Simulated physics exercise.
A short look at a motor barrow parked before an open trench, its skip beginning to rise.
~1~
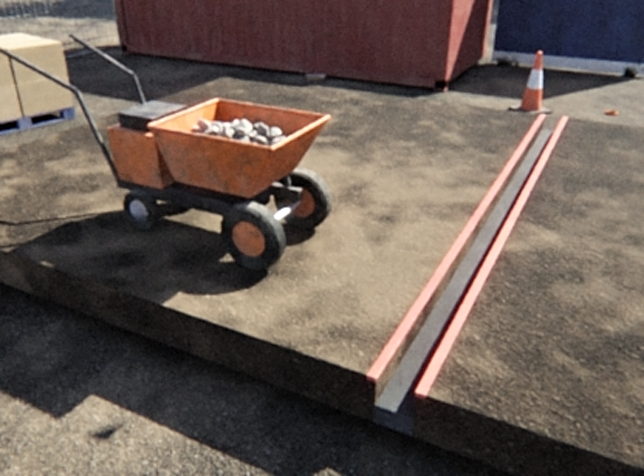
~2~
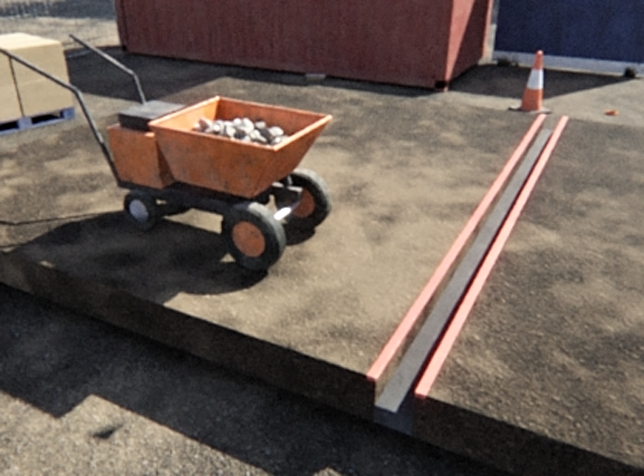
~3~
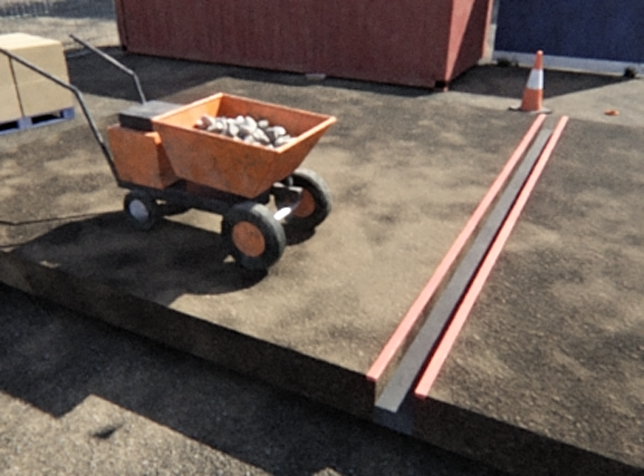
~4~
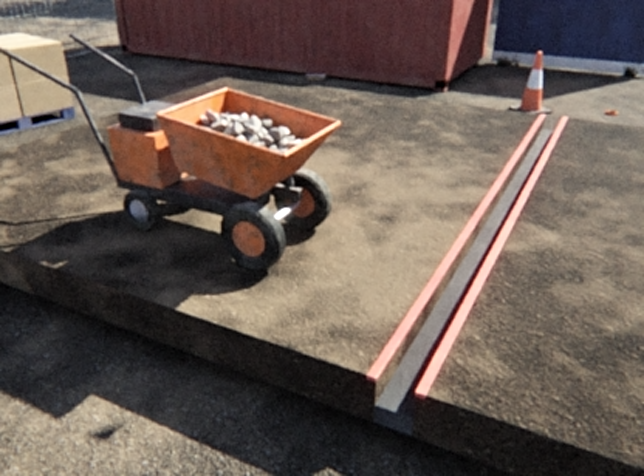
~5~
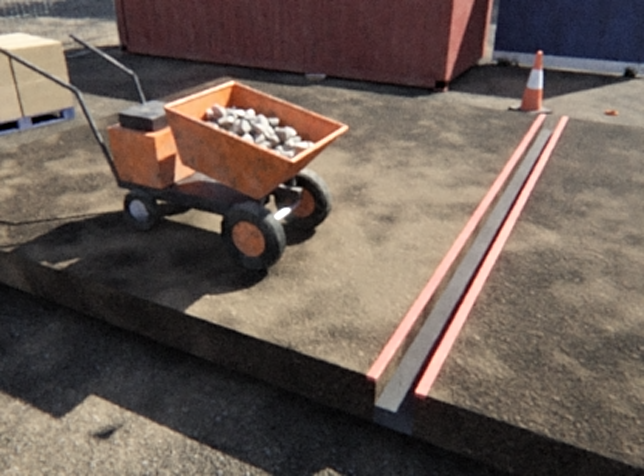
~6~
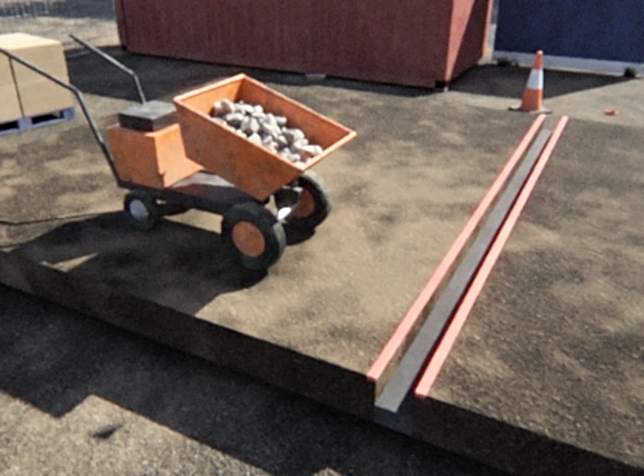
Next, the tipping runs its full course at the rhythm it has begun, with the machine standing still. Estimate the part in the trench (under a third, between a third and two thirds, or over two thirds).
It catches under a third.
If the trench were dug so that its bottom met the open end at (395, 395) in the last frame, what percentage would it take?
Near 10 %.
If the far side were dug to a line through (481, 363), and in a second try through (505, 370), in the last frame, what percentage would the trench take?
Near 10 % and 10 %.
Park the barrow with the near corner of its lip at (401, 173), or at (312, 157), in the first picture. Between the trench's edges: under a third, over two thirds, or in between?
At the first place under a third, at the second between a third and two thirds.
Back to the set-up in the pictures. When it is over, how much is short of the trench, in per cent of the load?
Some 55 per cent.
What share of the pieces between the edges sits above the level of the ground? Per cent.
Near 0 %.
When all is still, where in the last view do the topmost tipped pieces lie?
Close to (389, 251).
Shortly afterwards, skip tipped steeply; the whole lot in the skip.
Next, skip tipped steeply; the bulk in the skip; a little short of the trench.
Some moments later, skip tipped right over; near a third in the skip; near half short of the trench; a little in or heaped over the trench; only a few beyond it.
In the end, skip tipped right over; near a third in the skip; near half short of the trench; a little in or heaped over the trench; only a few beyond it.
